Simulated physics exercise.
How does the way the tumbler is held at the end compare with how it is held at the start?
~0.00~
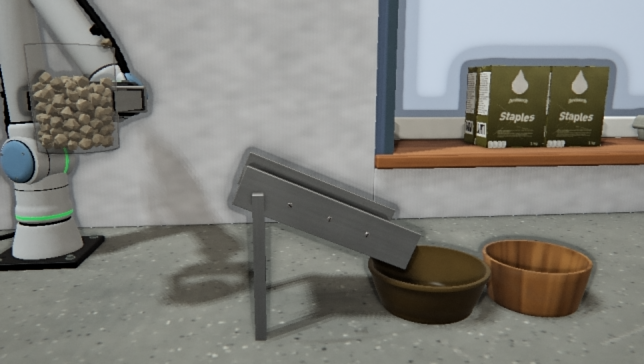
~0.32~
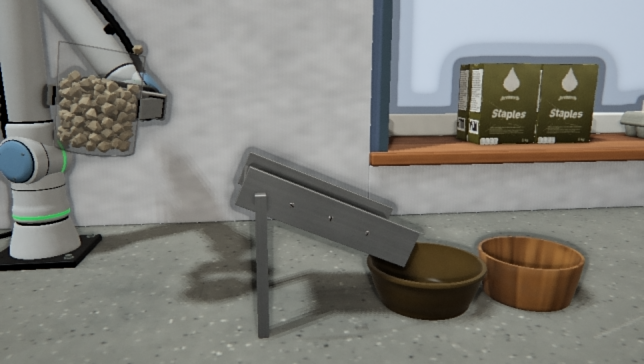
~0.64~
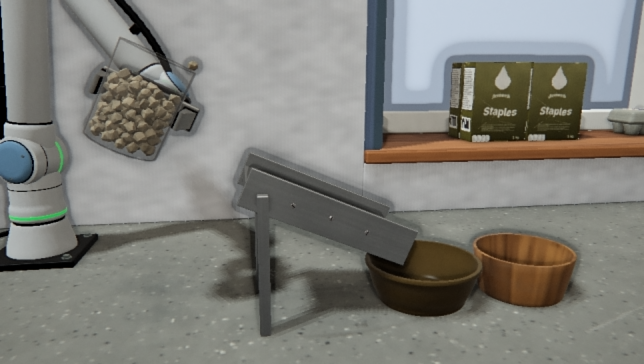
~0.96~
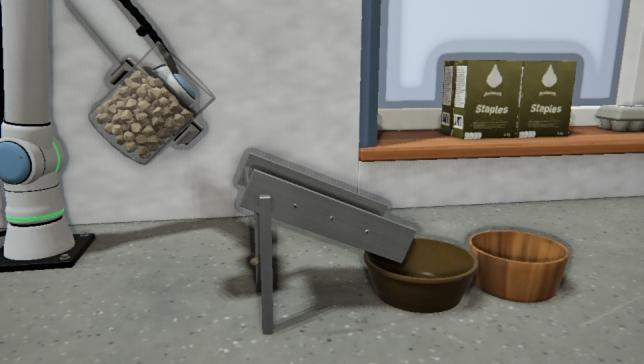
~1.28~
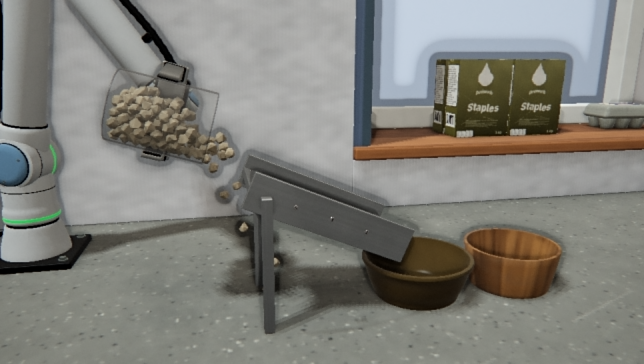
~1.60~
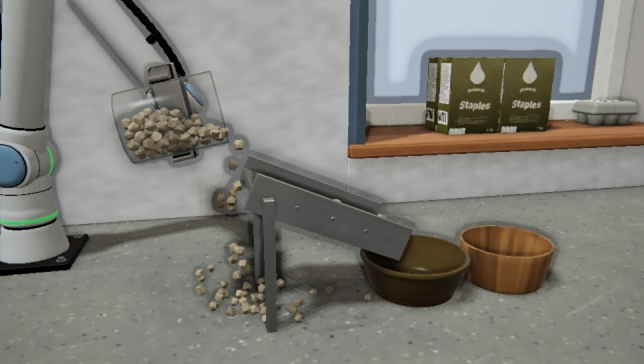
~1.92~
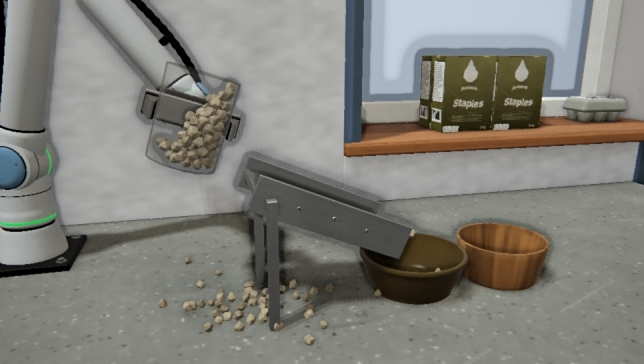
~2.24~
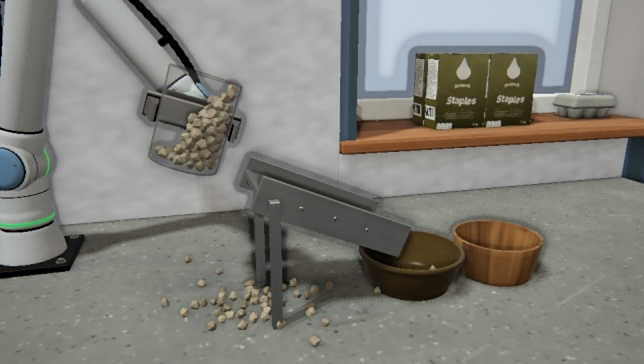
At the start the arm holds the tumbler upright, while at the end it holds it leaning to one side.
